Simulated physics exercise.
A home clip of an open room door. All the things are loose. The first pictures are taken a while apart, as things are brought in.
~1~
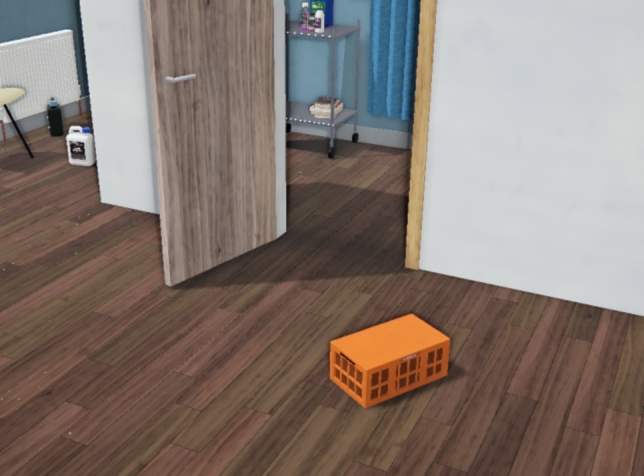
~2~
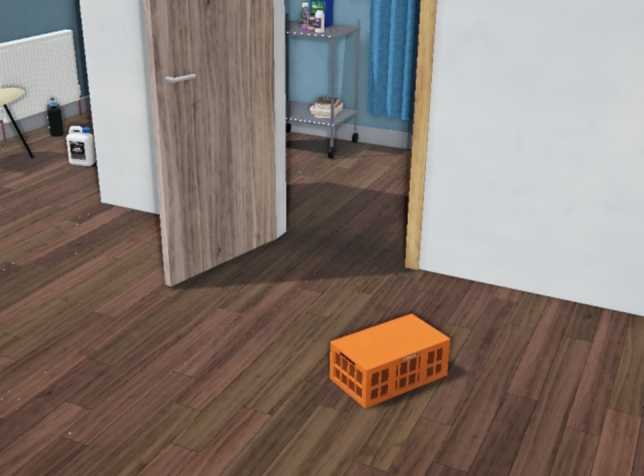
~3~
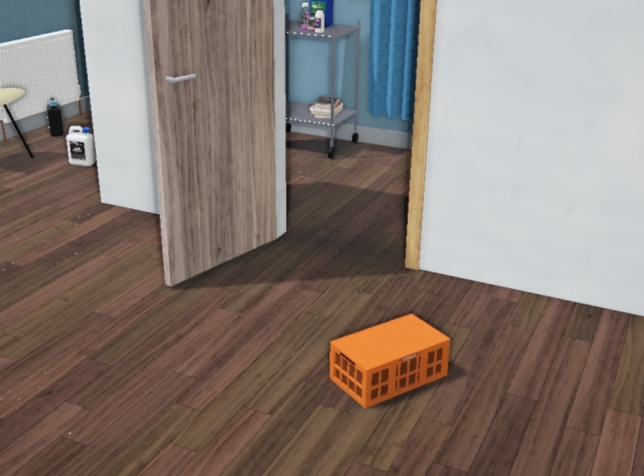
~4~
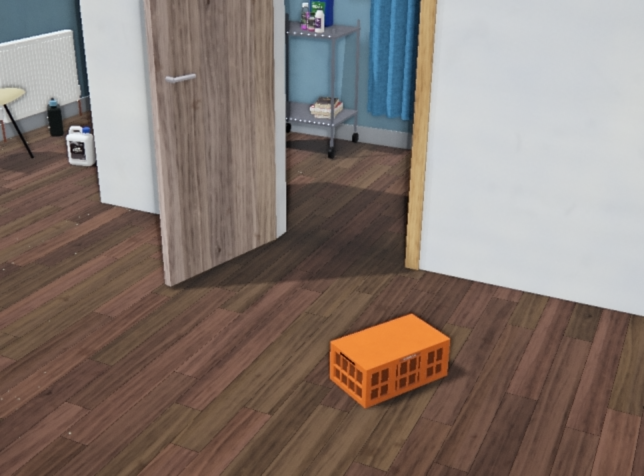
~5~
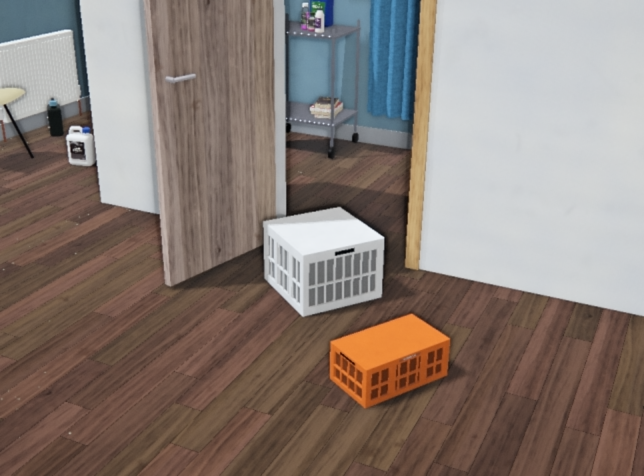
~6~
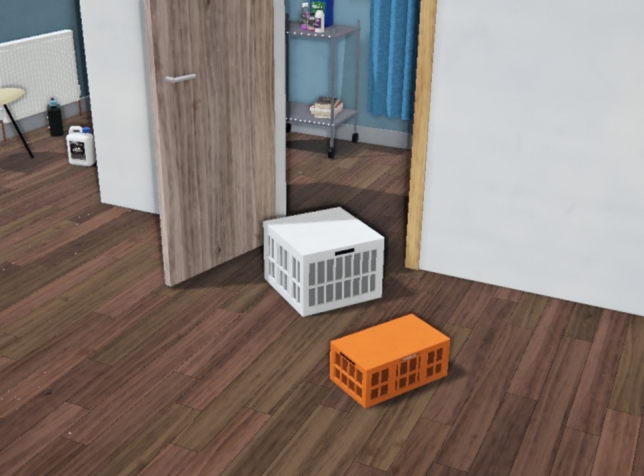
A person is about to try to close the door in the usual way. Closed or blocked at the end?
In the end the door stops short.
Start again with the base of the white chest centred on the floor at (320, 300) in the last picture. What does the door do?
Then it is blocked.
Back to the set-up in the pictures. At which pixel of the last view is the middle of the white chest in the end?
Near (351, 260).
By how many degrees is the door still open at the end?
Some 50° open.
Then, 0.70 s past the last view, open by 84°.
Then, 1.10 s past the last view, open by 64°; white chest displaced a little near (332, 260).
Then, 1.50 s past the last view, open by 55°; white chest displaced a little near (344, 260).
Finally, open by 49°; moved from the start, white chest; orange crate still in place. Final places as the last picture's camera would see them, white chest near (351, 260).
